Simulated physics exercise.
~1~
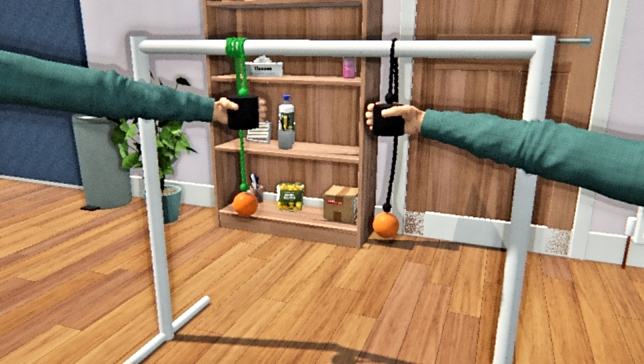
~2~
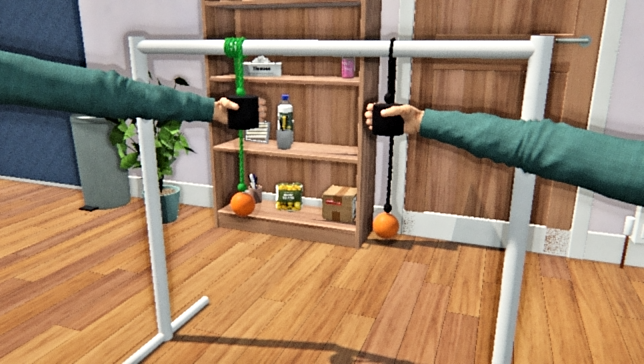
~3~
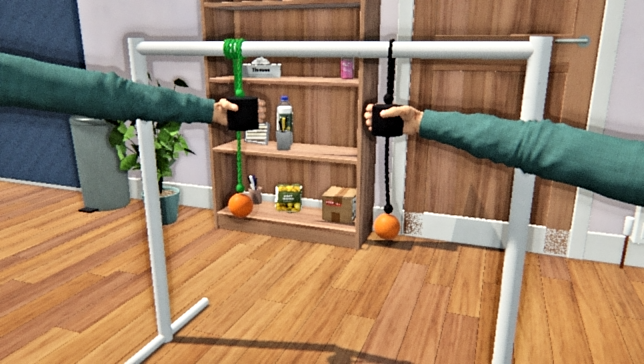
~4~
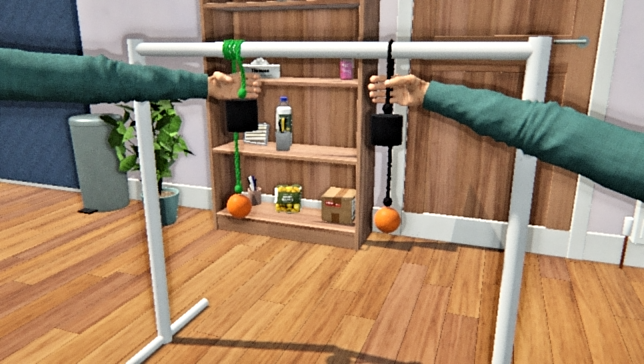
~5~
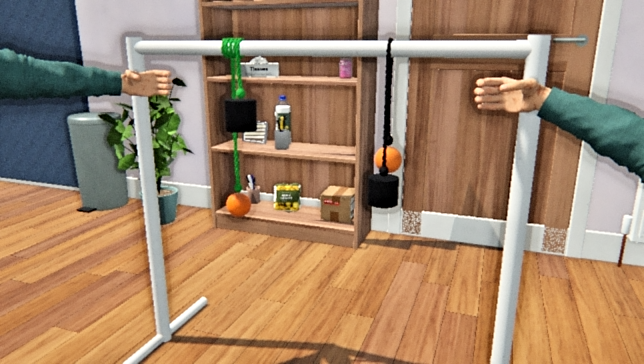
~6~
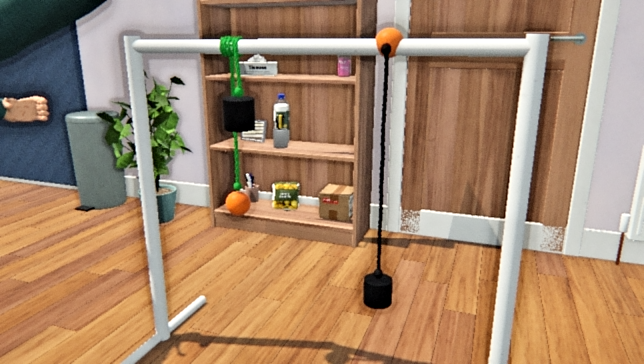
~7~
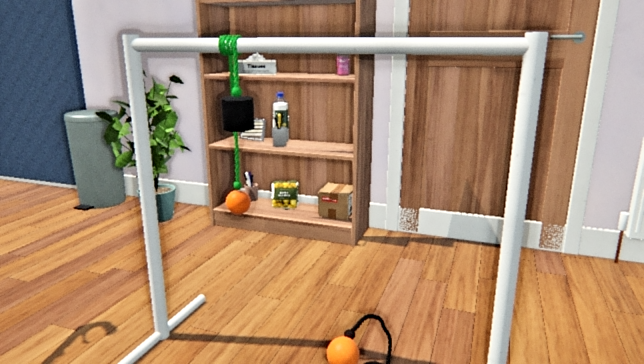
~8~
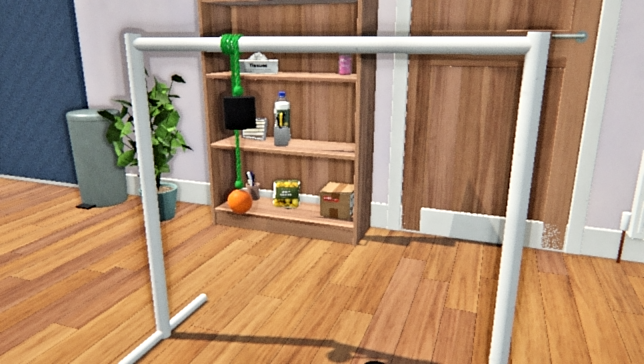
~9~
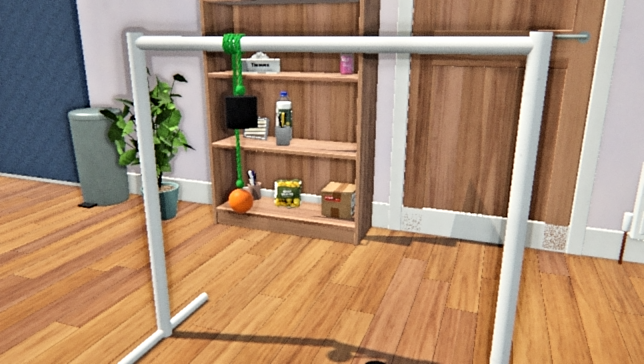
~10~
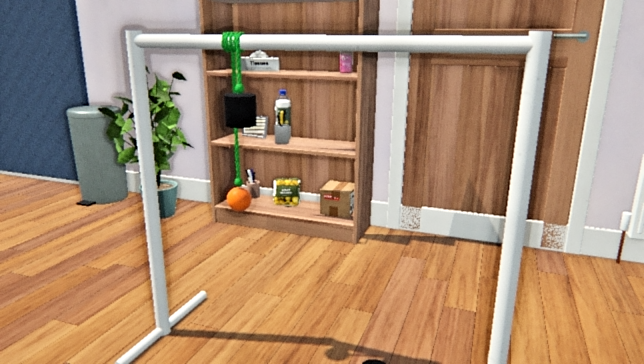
In this clip, two hands hold black cylinders on a green rope and a black rope hung over a white rail, each with an orange at its other end. The hands let go; the left cylinder stays hanging, while the right one drops to the floor, pulling its rope and orange over the rail.
